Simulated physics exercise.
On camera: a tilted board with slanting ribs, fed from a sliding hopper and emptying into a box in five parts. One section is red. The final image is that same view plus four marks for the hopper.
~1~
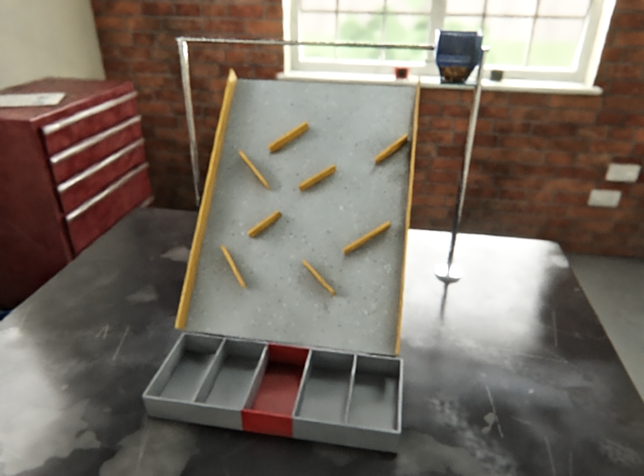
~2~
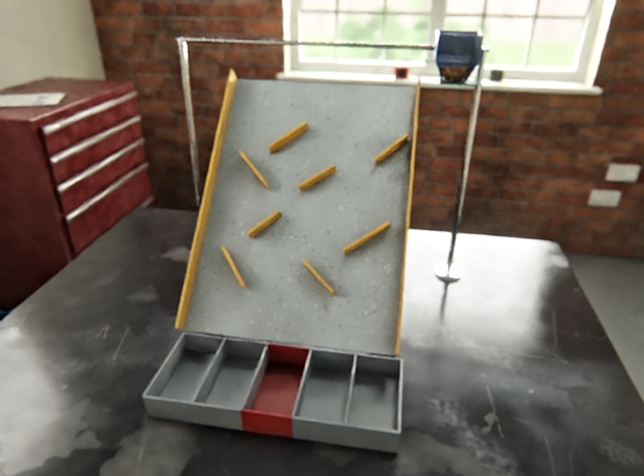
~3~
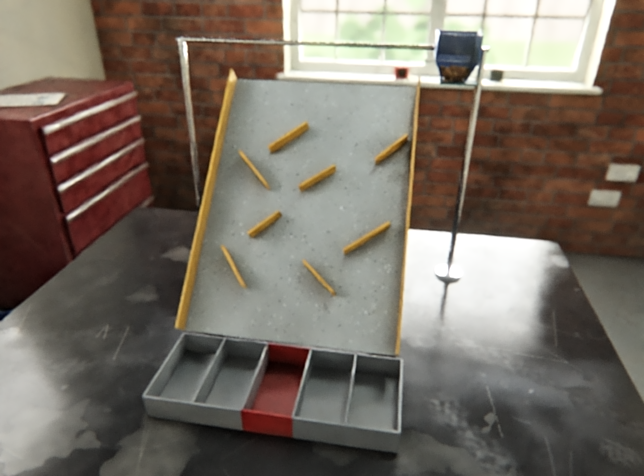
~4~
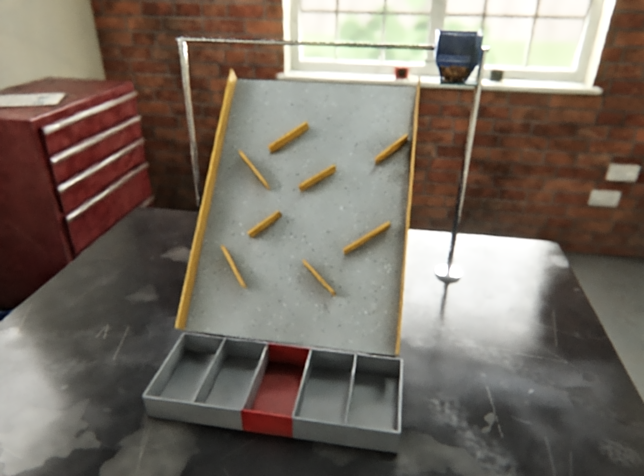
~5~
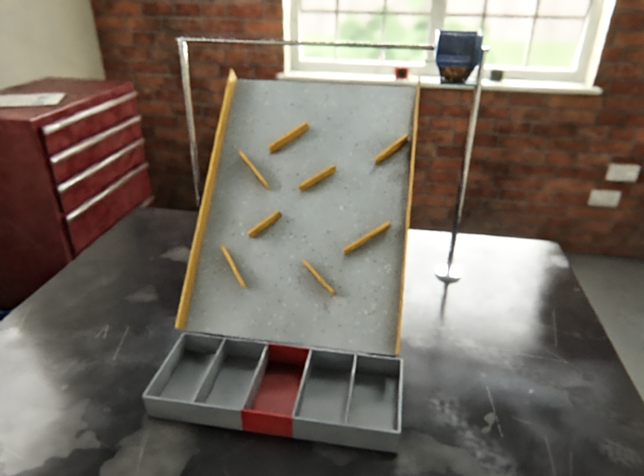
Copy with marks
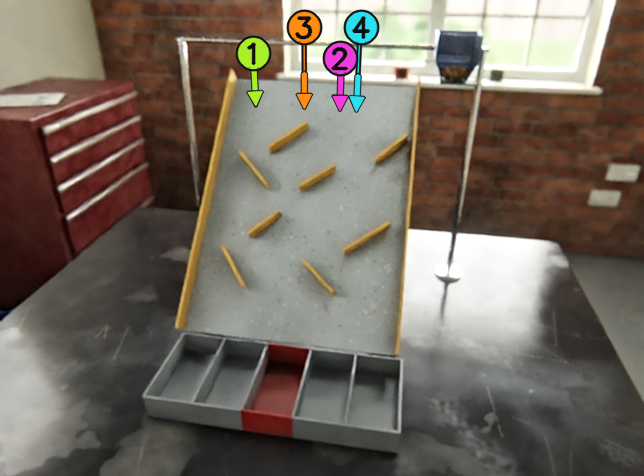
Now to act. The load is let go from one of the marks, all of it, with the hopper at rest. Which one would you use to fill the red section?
Choose 3.
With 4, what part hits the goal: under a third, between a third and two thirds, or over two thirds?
It is under a third.
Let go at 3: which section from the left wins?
It is the third one.
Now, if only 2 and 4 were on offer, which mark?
Here it is mark 2.
On the marked copy, mark 1 meets the board at (255, 100); mark 2 meets the board at (340, 105); mark 3 meets the board at (304, 103); mark 4 meets the board at (356, 106).
With 1, close to a quarter in the red section, close to half in other sections, close to a quarter outside the box.
With 2, close to a third in the red section, close to two thirds in other sections.
With 3, the bulk in the red section, close to a quarter in other sections.
With 4, close to a quarter in the red section, the bulk in other sections.
